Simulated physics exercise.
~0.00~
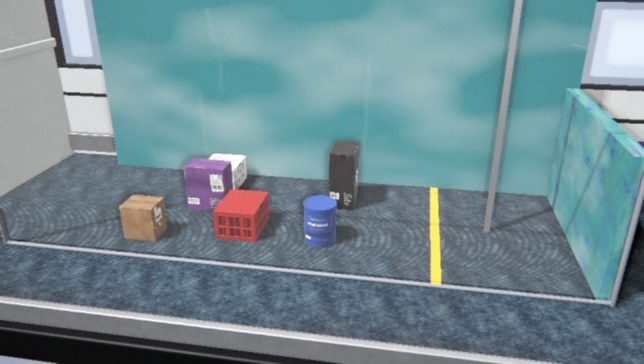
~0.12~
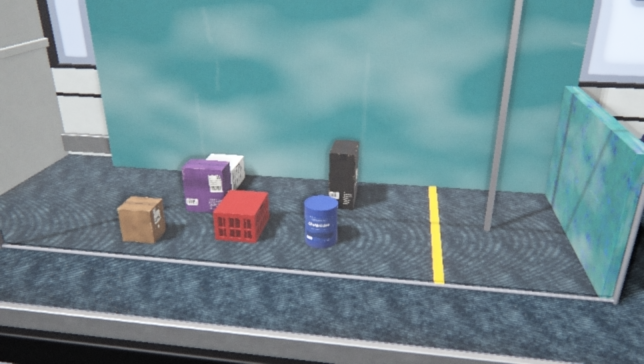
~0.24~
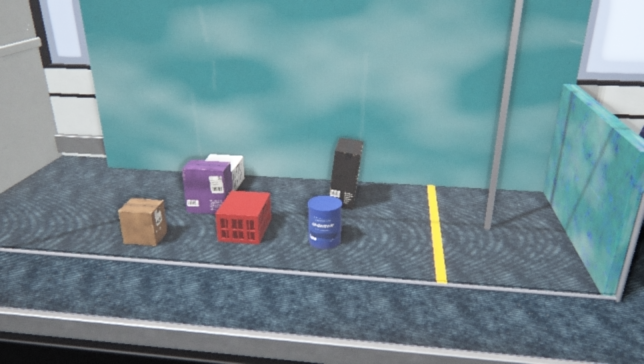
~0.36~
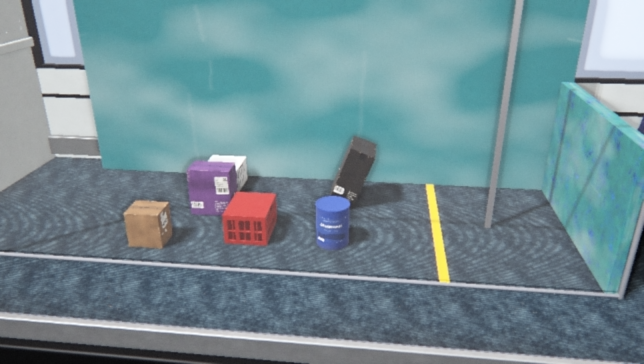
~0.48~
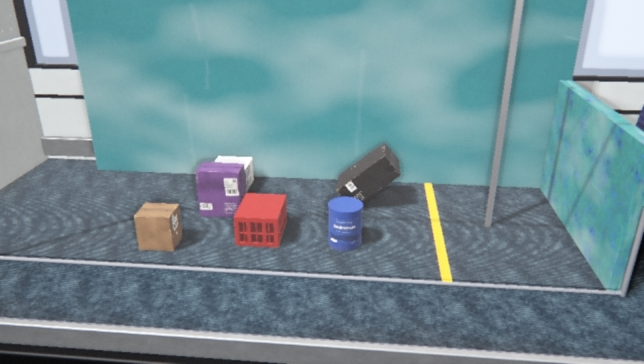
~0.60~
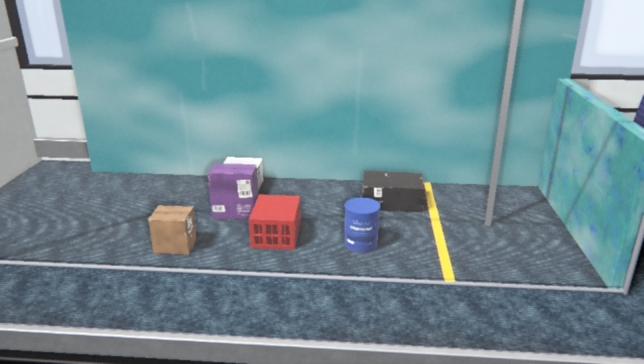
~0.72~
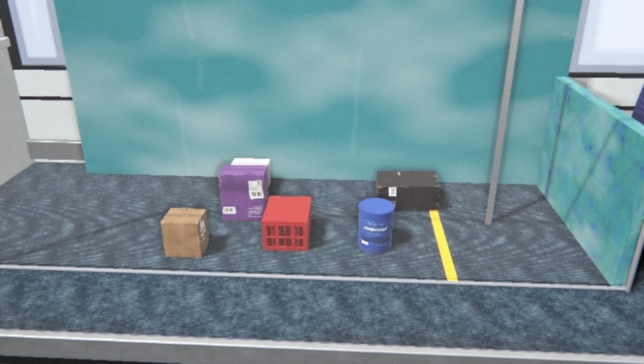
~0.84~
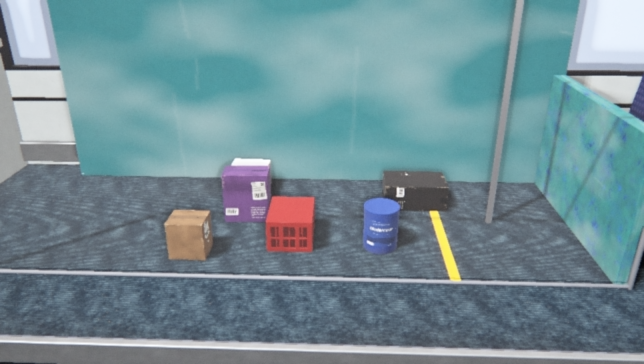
In the video, a brown carton, purple box, white crate, red crate, blue barrel and tall black box stand on a walled floor; the black box tips over to the right as the others slide right, and all settle short of the yellow line, the black one on its side.
